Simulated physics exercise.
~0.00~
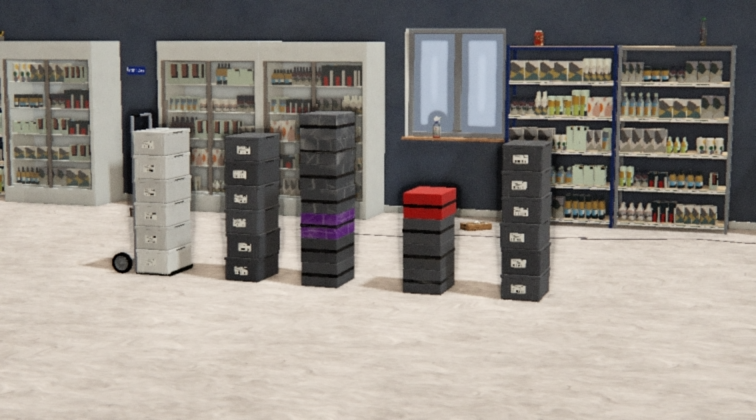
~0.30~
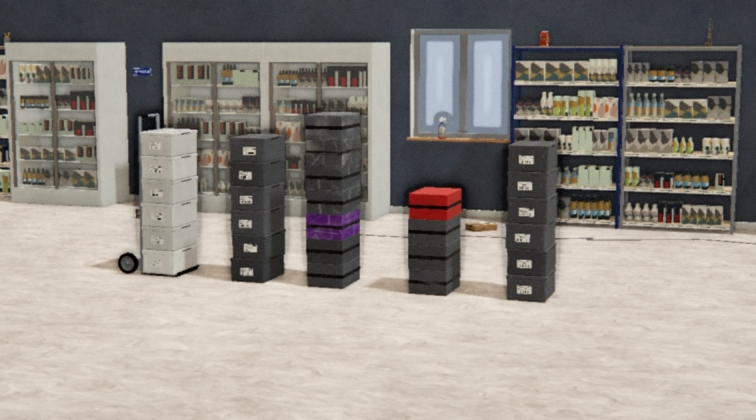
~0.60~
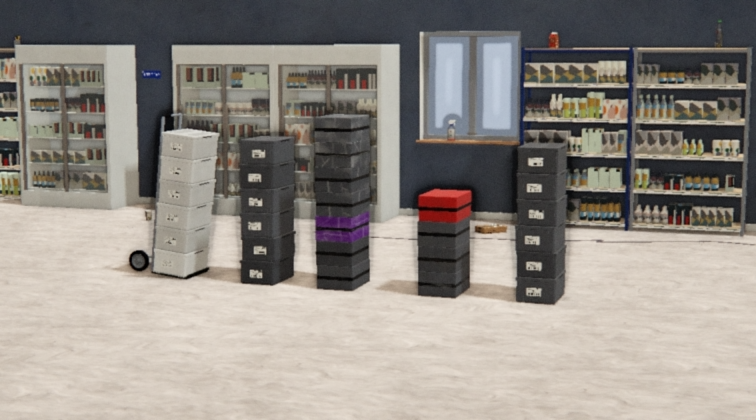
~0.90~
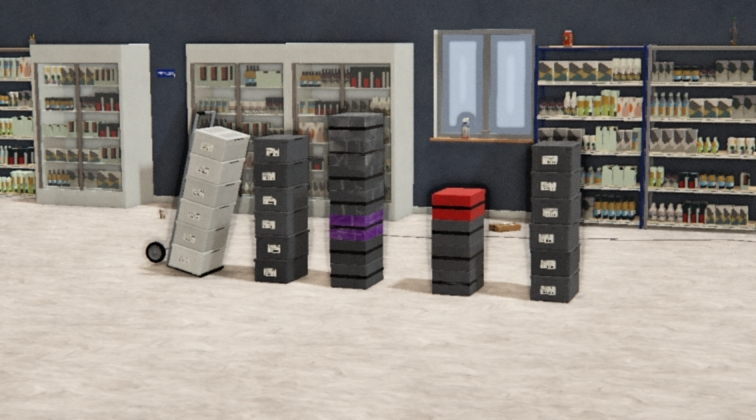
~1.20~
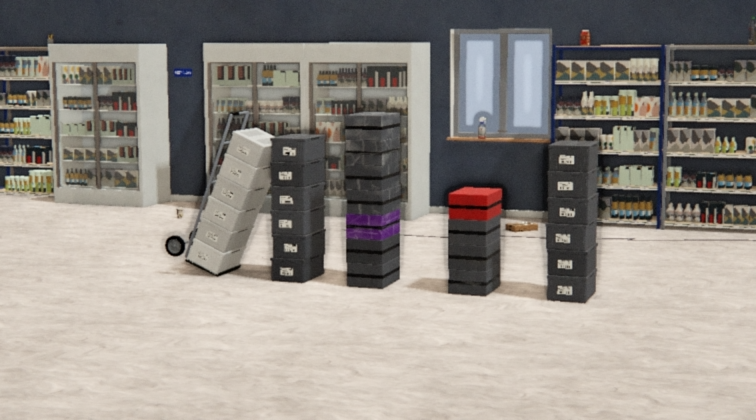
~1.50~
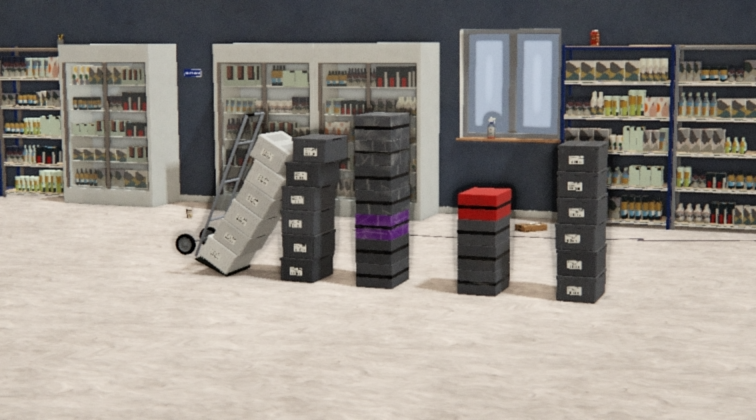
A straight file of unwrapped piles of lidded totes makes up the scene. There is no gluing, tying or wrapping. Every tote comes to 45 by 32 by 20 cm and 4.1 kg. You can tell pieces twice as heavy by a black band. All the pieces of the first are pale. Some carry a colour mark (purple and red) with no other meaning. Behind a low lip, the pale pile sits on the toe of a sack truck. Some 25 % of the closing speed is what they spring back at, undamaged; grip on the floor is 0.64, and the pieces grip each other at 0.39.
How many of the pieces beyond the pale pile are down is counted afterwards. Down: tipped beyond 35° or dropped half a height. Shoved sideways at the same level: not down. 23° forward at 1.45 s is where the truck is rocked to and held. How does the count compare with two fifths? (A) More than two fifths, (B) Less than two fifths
(B) Less than two fifths.
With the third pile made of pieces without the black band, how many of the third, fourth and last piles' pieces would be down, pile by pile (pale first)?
Counts down - third: 7; fourth: 0; last: 0.
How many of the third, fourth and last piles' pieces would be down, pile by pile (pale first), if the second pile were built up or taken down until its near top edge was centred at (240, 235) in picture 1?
Down by pile: Third 0, fourth 0, last 0.
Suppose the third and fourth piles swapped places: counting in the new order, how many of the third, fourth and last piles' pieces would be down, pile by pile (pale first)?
Count of fallen pieces - third: 4; fourth: 0; last: 0.
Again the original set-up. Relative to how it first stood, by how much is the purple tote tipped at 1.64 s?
Tilt from start: Approx. 0 degrees.
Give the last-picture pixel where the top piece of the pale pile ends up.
Near (312, 174).
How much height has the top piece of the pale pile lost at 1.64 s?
10 cm.
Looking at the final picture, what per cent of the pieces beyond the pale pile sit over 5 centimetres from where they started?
Shifted fraction is 40 per cent.
After 1.64 s, 0 of the pale pile down; none of the 23 other totes down, 6 disturbed.
After 1.92 s, 5 of the pale pile down; none of the 23 other totes down, 6 disturbed.
After 2.14 s, 6 of the pale pile down; none of the 23 other totes down, 6 disturbed.
After 2.38 s, 6 of the pale pile down; none of the 23 other totes down, 9 disturbed.
At rest (2.9 s), 6 of the pale pile down; none of the 23 other totes down, 10 disturbed; purple tote unmoved; red tote unmoved. That is 0 per cent. As the last picture would show them, middles, purple tote near (384, 223), red tote near (485, 204).
